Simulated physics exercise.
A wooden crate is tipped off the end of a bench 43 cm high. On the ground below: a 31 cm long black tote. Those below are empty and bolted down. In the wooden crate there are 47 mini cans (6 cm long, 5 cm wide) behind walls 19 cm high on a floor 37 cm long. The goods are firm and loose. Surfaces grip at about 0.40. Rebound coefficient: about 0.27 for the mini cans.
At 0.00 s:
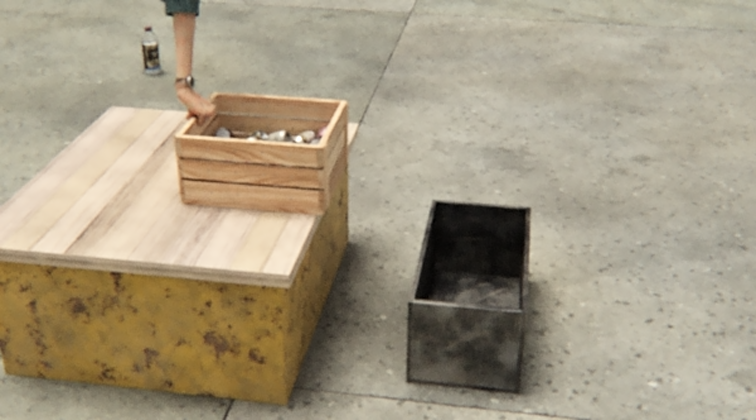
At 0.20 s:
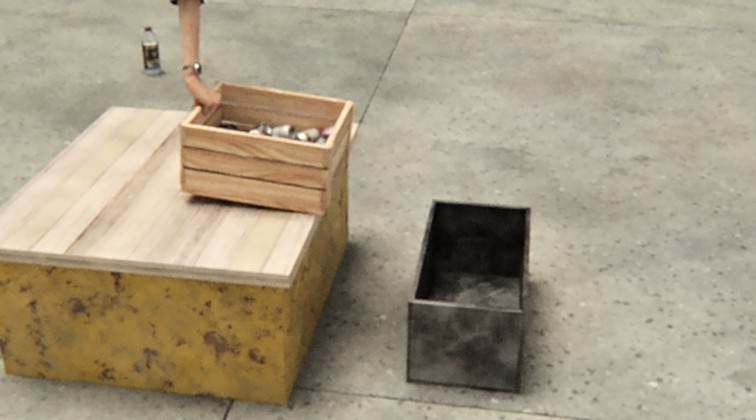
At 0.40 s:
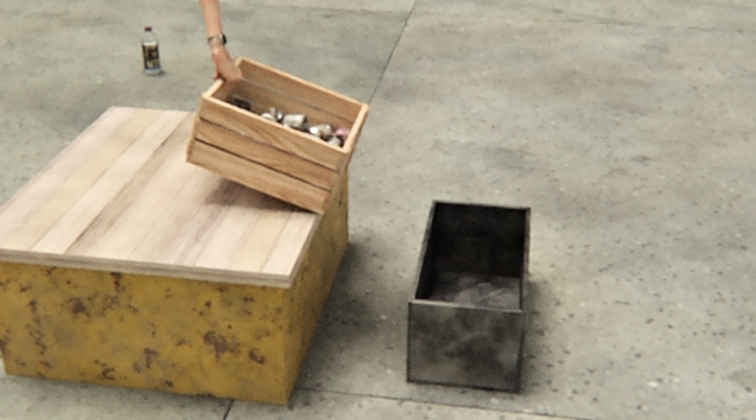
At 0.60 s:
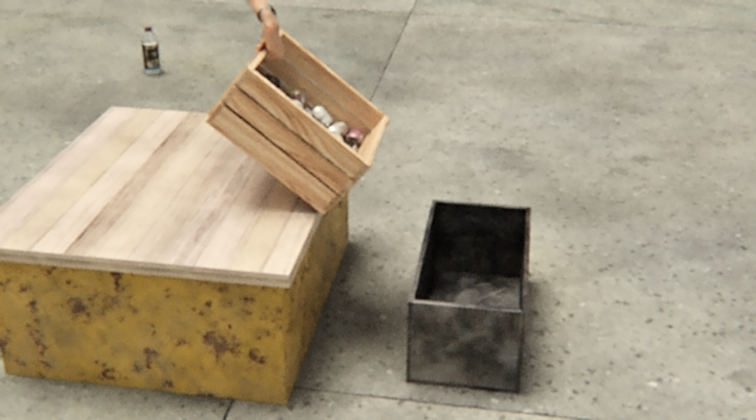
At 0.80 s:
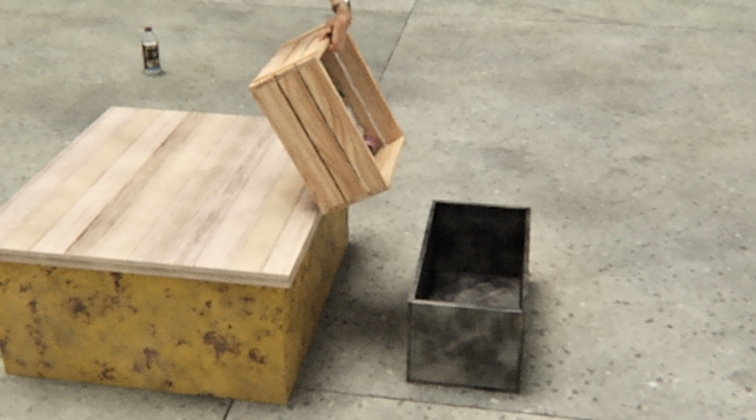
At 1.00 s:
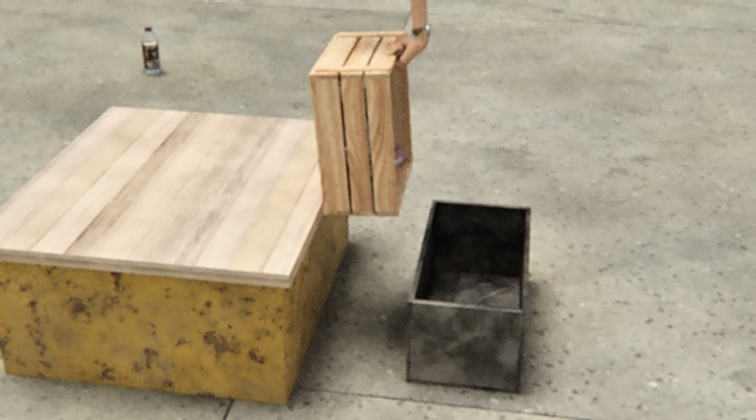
A pale wooden crate of small, light-coloured cans sits at the right end of a plank-topped bench with rust-stained yellow sides, seen from above on a grey concrete floor. An open, blackish metal tote stands on the ground to the right, and a small dark bottle stands behind at upper left. A hand gripping the crate's rim tilts it steadily rightward until it is nearly on end, while the camera stays still.
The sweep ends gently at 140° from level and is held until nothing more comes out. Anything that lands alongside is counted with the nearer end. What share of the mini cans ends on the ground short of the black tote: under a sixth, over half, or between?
Between a sixth and a half of the mini cans end on the ground short of the black tote.
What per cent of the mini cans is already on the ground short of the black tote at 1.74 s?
Some 25 per cent by then.
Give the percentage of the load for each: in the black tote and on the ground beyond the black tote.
About 70 and 0 per cent.
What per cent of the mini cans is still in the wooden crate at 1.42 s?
About 30 per cent.
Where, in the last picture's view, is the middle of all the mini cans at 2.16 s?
At about (472, 313).
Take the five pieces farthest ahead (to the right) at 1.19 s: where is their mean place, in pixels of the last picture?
Around (437, 208).
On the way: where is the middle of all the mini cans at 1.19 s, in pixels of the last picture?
Around (382, 169).
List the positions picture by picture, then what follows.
In the first frame (places track the rim corner closest to us here), wooden crate (318, 146); black tote (522, 311); tipped 0°; all still inside.
The second frame shows wooden crate (325, 146); tipped 5°.
The third frame shows wooden crate (342, 150); tipped 19°.
The fourth frame shows wooden crate (366, 162); tipped 38°.
The fifth frame shows wooden crate (387, 183); tipped 62°.
The sixth frame shows wooden crate (397, 211); black tote (522, 311); tipped 86°; all still inside.
After 1.19 s, tilt 107°; 42 still in the wooden crate, 1 in the black tote and 4 in the air.
After 1.42 s, tilt 128°; 15 still in the wooden crate, 19 in the black tote and 13 in the air.
After 1.74 s, tilt 140°; 34 in the black tote, 11 on the ground short of the black tote and 2 in the air.
When it is over (at 2.16 s), 34 in the black tote and 13 on the ground short of the black tote. Asked share, 13 of 47, 28 per cent.
